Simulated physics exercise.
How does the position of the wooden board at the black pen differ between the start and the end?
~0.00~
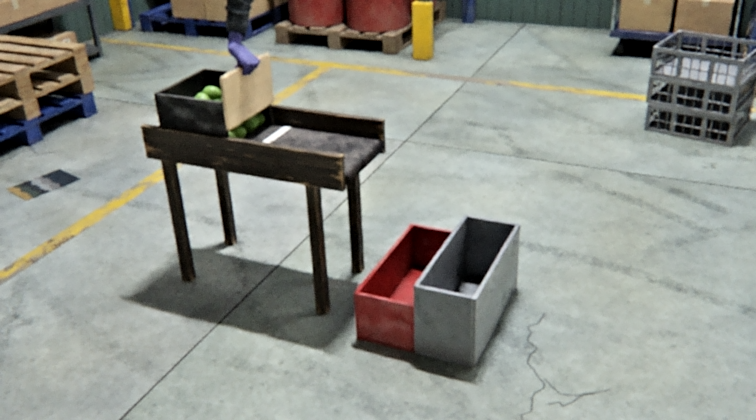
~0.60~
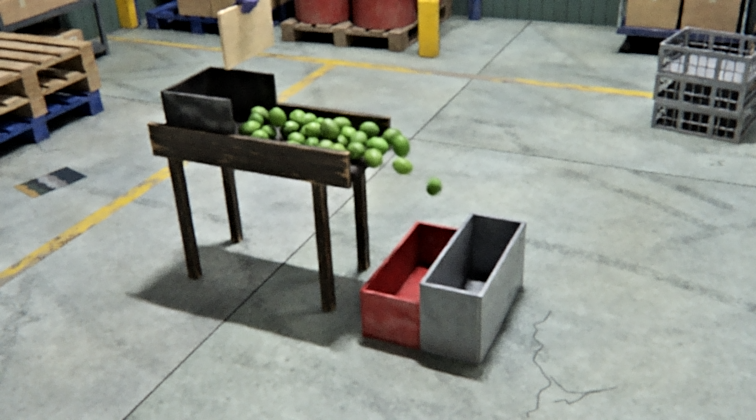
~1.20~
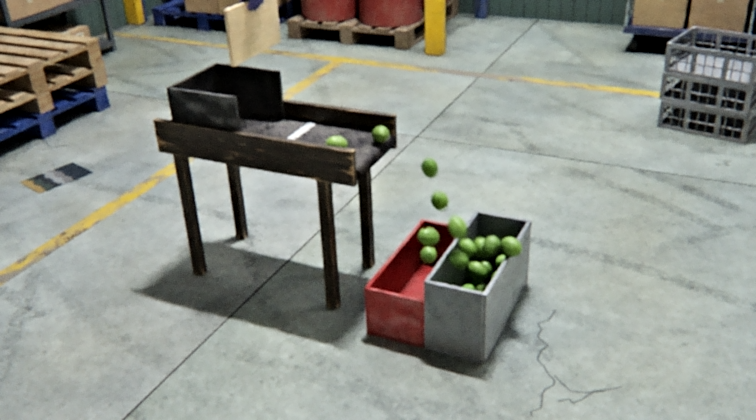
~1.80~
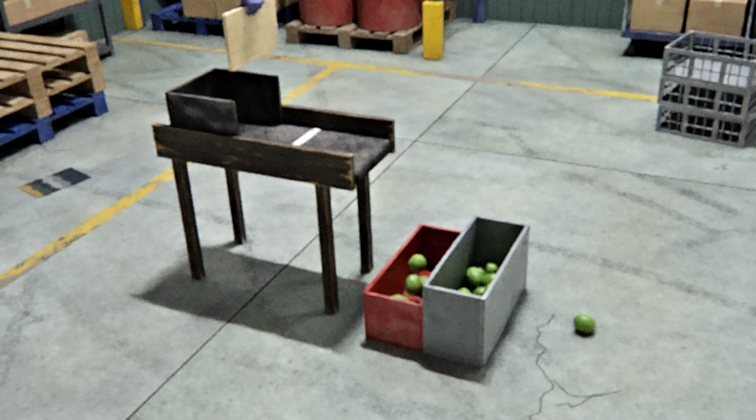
At the start the board stands lowered at the open side of the black pen, next to the limes. By the end it is held up, raised clear above the pen and belt.
